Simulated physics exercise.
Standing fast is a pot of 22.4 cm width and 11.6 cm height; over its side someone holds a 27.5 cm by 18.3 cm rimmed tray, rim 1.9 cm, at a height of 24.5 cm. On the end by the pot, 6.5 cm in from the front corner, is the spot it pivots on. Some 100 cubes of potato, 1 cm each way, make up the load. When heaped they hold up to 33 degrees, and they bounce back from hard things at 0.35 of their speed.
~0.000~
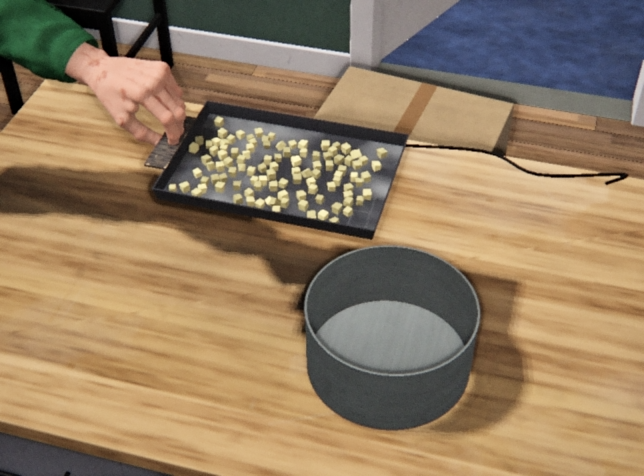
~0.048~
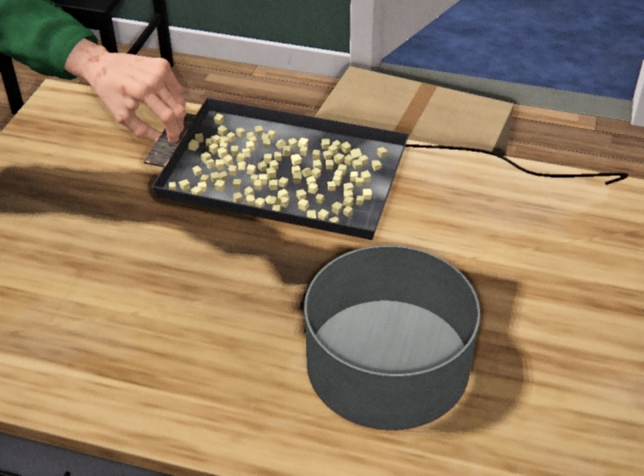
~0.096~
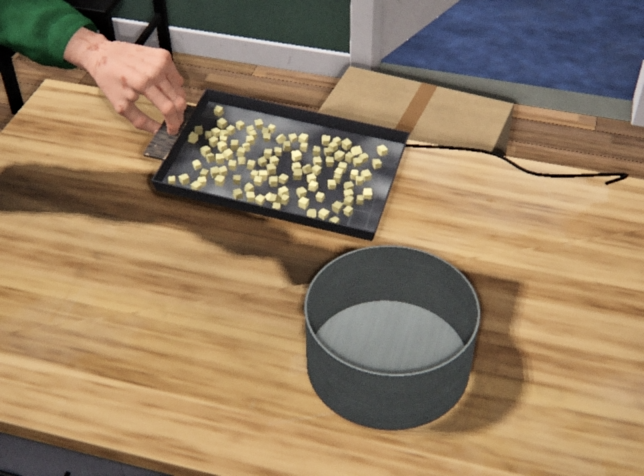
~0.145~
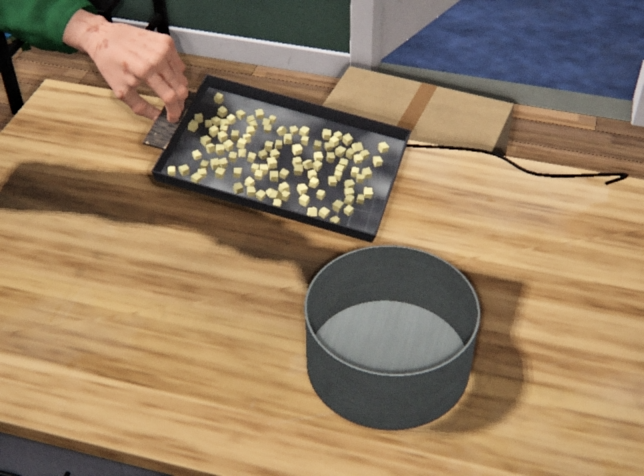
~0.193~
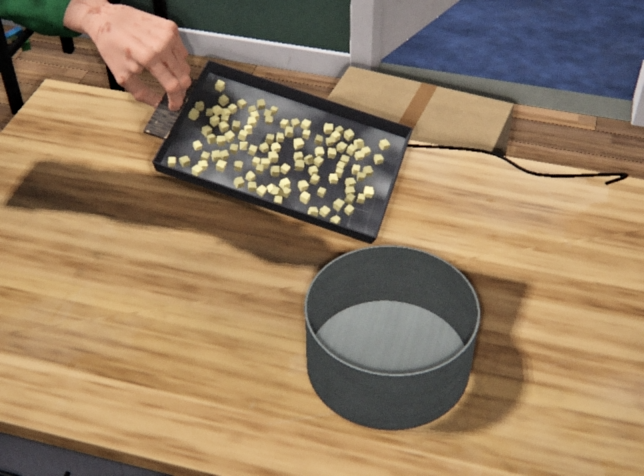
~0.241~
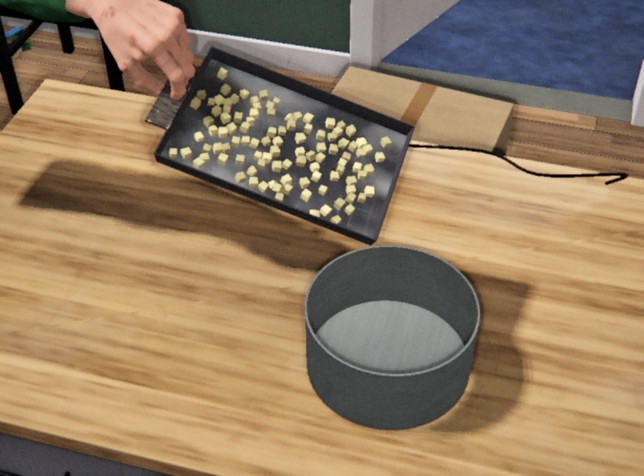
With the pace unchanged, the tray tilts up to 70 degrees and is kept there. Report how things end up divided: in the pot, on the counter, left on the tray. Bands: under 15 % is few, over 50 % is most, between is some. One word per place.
Pot: Most, counter: Few, left on the tray: Some.
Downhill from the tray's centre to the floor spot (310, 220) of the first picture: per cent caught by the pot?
My best guess is some 40 per cent.
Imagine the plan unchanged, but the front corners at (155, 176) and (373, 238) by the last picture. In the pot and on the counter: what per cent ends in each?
Pot 30; counter 5.
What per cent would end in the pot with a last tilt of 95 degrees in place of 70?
Roughly 95 %.
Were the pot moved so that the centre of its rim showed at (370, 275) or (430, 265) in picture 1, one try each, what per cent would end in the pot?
In order, about 40 and about 25 per cent.
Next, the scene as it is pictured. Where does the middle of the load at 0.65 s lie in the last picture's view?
At that moment the load's centre is around (357, 201).
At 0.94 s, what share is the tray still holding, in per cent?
About 40 per cent.
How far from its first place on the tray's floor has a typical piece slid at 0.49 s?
Roughly 2 cm.
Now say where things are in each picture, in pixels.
The first picture shows tray tilt 0 degrees, front corners at (156, 187) and (372, 228); middle of the pieces at (274, 167); pot at (392, 306).
The second picture shows tray tilt 1 degrees, front corners at (156, 185) and (373, 228); middle of the pieces at (274, 165).
The third picture shows tray tilt 4 degrees, front corners at (156, 179) and (373, 230), lowest corner right front; middle of the pieces at (274, 161).
The fourth picture shows tray tilt 9 degrees, front corners at (156, 170) and (374, 232), lowest corner right front; middle of the pieces at (275, 154).
The fifth picture shows tray tilt 14 degrees, front corners at (156, 161) and (374, 235), lowest corner right front; middle of the pieces at (276, 148).
The sixth picture shows tray tilt 19 degrees, front corners at (158, 152) and (375, 237), lowest corner right front; middle of the pieces at (278, 142); pot at (392, 306). Its pace works out near 105 degrees a second.
Then, at 0.49 s, tilt 45 degrees; the tray holds 100 %, the pot 0 %.
Then, at 0.65 s, tilt 62 degrees; the tray holds 100 %, the pot 0 %.
After 0.94 s, tilt 70 degrees; the tray holds 40 %, the pot 50 %.
At rest (2.0 s), pot 65 %, counter 0 %, tray 35 %.
